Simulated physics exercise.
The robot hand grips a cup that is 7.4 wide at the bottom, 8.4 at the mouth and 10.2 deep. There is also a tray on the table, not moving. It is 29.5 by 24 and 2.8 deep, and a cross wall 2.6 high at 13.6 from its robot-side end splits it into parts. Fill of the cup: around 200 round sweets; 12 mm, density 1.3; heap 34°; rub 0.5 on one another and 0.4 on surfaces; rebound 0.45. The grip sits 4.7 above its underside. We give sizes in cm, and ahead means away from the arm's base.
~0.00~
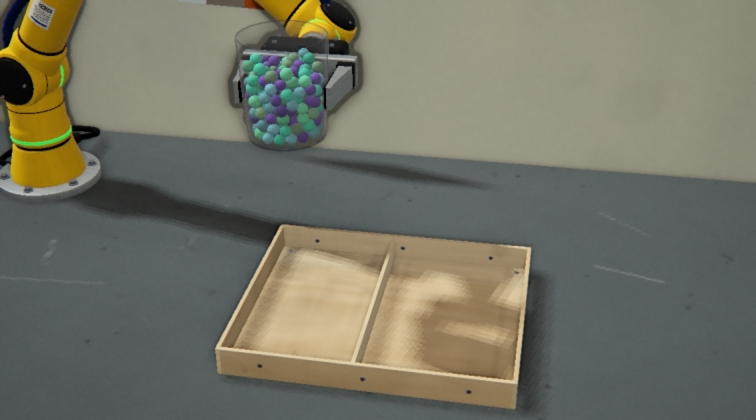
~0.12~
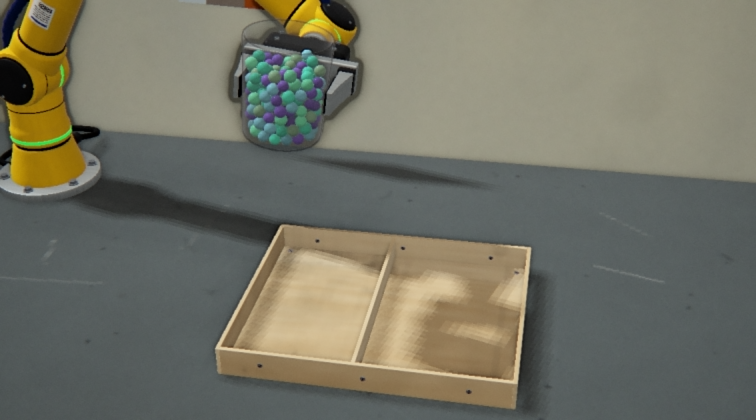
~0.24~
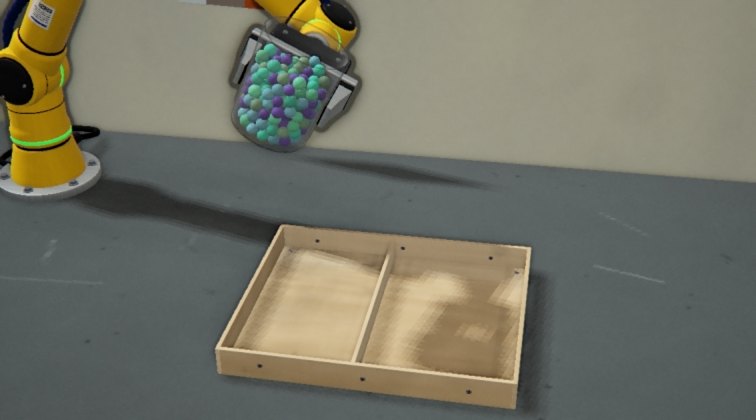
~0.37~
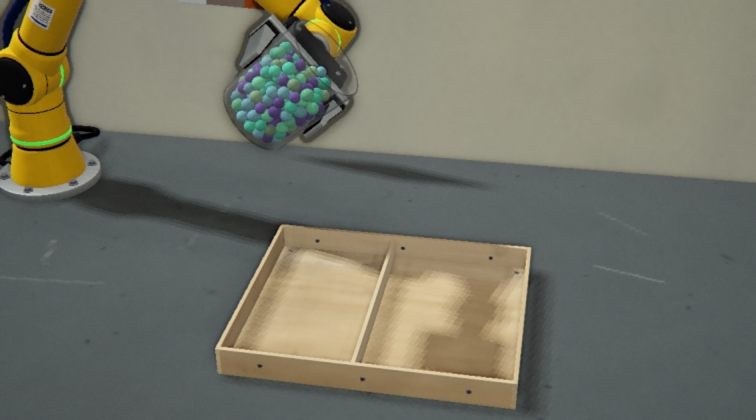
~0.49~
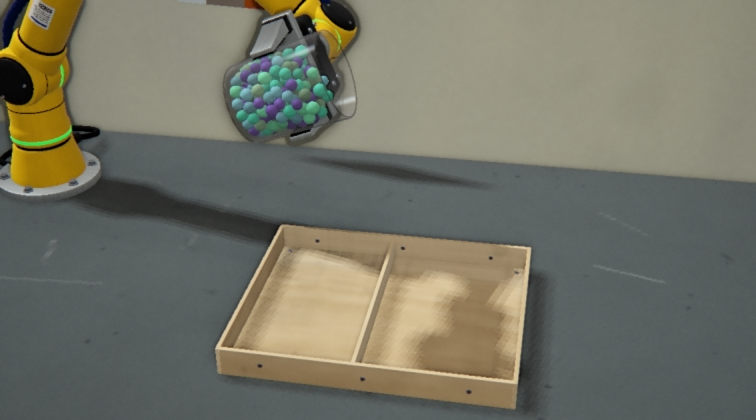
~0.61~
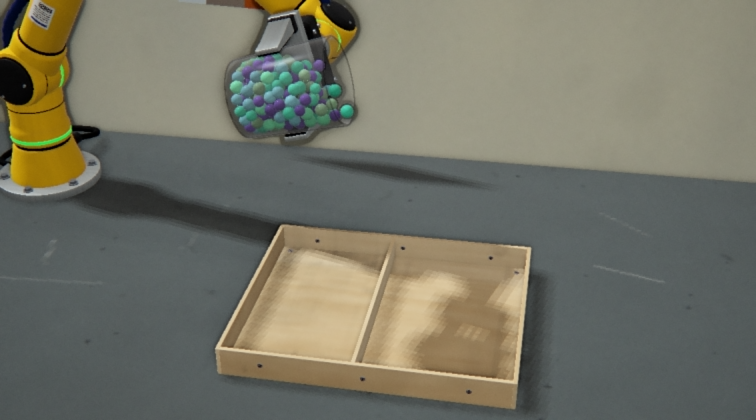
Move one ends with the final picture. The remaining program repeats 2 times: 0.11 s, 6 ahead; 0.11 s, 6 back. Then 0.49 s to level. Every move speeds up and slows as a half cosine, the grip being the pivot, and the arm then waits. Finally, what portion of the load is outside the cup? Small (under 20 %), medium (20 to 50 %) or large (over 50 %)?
Large.
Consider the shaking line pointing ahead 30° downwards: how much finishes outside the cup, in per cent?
You'd expect near 45 percent of it there.
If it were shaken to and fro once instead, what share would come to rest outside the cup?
Result: Approximately 65 per cent.
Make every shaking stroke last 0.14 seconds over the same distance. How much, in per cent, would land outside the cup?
Roughly 60 percent would.
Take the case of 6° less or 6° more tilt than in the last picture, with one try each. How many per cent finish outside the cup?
Roughly 65 per cent on the first try and 95 per cent on the second.
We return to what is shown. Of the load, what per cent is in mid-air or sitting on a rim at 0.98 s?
About 17 per cent.
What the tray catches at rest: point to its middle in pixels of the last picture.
(457, 319).
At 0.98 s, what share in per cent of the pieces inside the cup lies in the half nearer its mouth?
Around 80 per cent of it.
After 0.98 s, tilted 75° forward, highest piece 27 above the table; 81 in the cup, 61 in the far-side part, 23 on the table or floor, 1 in the robot-side part, 34 in flight or on a rim.
After 1.35 s, tilted 24° forward, highest piece 27 above the table; 107 in the far-side part, 42 in the cup, 41 on the table or floor, 9 in the robot-side part, 1 in flight or on a rim.
After 1.74 s, level, highest piece 28 above the table; 108 in the far-side part, 42 in the cup, 41 on the table or floor, 9 in the robot-side part.
After 2.79 s, level, highest piece 26 above the table; 108 in the far-side part, 42 in the cup, 41 on the table or floor, 9 in the robot-side part.
In the end, 108 in the far-side part, 42 in the cup, 41 on the table or floor, 9 in the robot-side part. That is 79 % outside the cup.
